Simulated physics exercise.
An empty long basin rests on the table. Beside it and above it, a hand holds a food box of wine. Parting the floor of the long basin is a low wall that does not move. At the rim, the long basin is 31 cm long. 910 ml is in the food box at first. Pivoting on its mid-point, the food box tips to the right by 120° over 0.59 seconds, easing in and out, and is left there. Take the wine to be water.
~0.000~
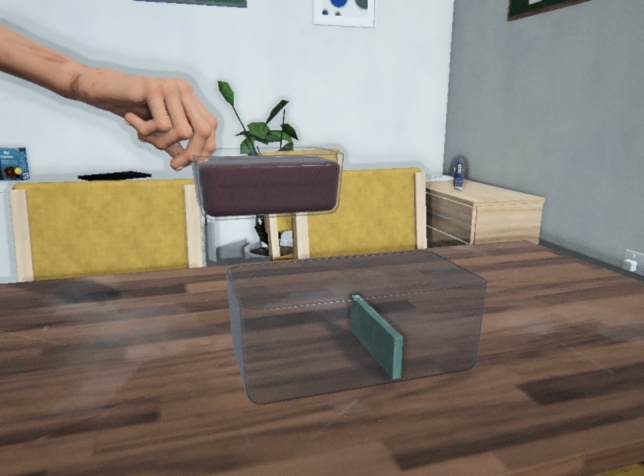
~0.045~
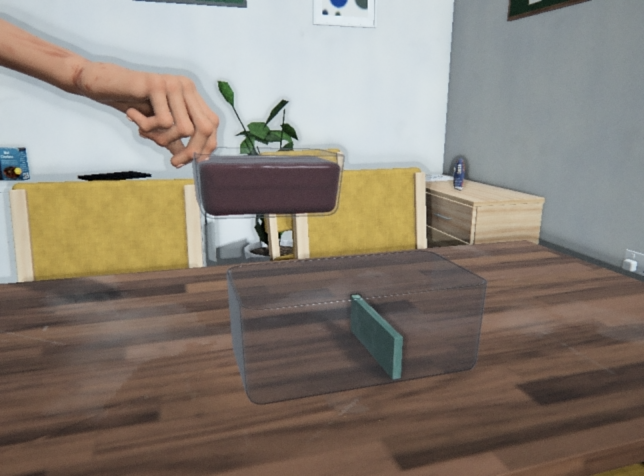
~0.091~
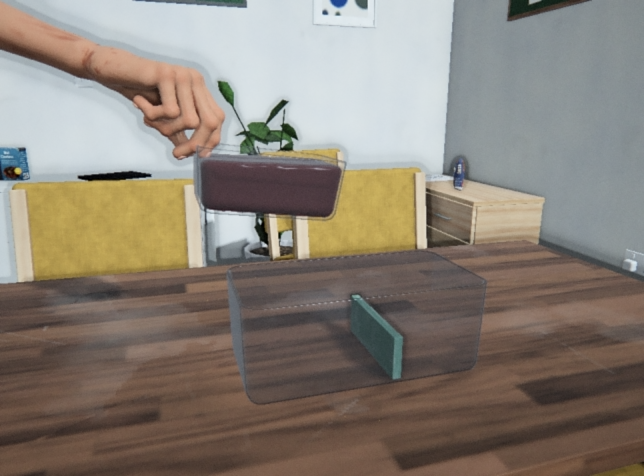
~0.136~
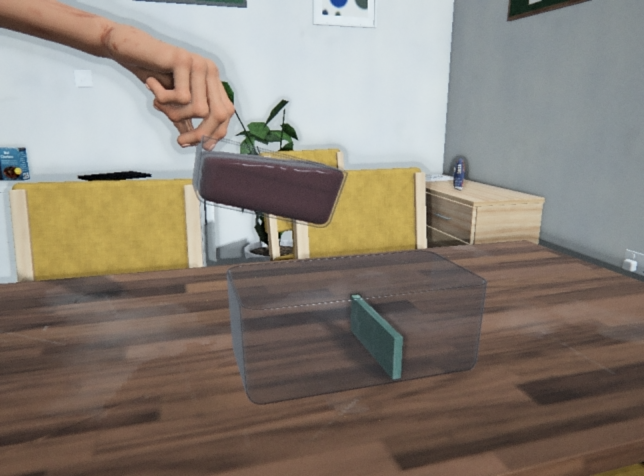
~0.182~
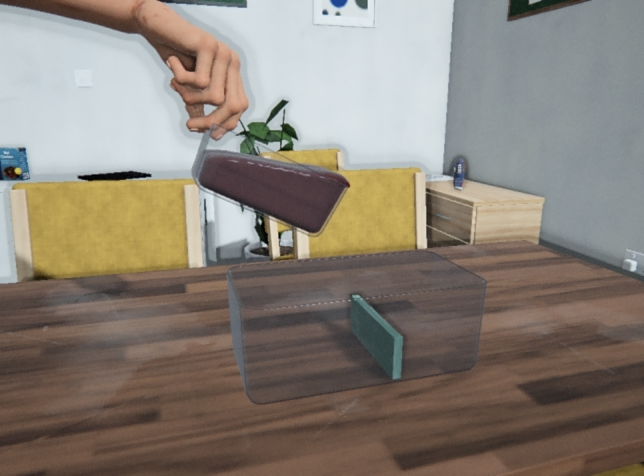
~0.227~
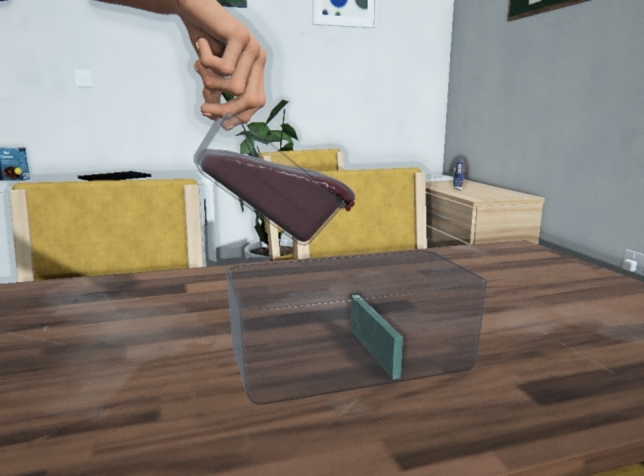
Dining-room table with a hand tilting a clear box of dark red wine rightward above an empty basin, wine cresting its lip.
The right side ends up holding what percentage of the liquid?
About 21 in every hundred parts.
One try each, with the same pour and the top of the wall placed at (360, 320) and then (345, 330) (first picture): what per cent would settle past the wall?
The first gives near 45 per cent and the second near 60 per cent.
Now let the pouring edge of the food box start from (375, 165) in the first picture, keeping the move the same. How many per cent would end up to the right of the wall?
65 %.
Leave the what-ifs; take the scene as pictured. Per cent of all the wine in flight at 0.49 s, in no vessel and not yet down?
Some 18 per cent, I reckon.
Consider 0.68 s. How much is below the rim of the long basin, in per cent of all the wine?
That comes to about 84 percent.
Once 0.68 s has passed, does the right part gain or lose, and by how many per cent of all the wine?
It goes higher by about 1 %.
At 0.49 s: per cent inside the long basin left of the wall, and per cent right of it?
54 on the left, 22 on the right, roughly.
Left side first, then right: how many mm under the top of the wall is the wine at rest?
Left: Roughly 34 mm; right: Roughly 46 mm.
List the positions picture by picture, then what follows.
The first picture shows tilt 0°; pouring edge (331, 152); surface from (195, 162) to (327, 159); the long basin's rim runs from (234, 288) to (457, 266); the wall's top is at (374, 315).
The second picture shows tilt 2°; pouring edge (332, 154); surface from (196, 161) to (328, 160).
The third picture shows tilt 7°; pouring edge (334, 161); surface from (198, 158) to (330, 163).
The fourth picture shows tilt 15°; pouring edge (335, 170); surface from (200, 156) to (333, 166).
The fifth picture shows tilt 26°; pouring edge (335, 184); surface from (202, 155) to (329, 174); 4 per cent is over the edge.
The sixth picture shows tilt 39°; pouring edge (332, 199); surface from (201, 151) to (310, 177); 12 per cent is over the edge.
By 0.49 s the tilt is 111° and 6 per cent is still to pour, 54 is left of the wall and 21 right of it.
By 0.68 s the tilt is 120° and 0 per cent is still to pour, 65 is left of the wall and 20 right of it.
By 0.87 s the tilt is 120° and 0 per cent is still to pour, 70 is left of the wall and 21 right of it.
By 1.09 s the tilt is 120° and 0 per cent is still to pour, 70 is left of the wall and 21 right of it.
At rest 70 per cent lies left of the wall, 21 right of it and 9 outside.
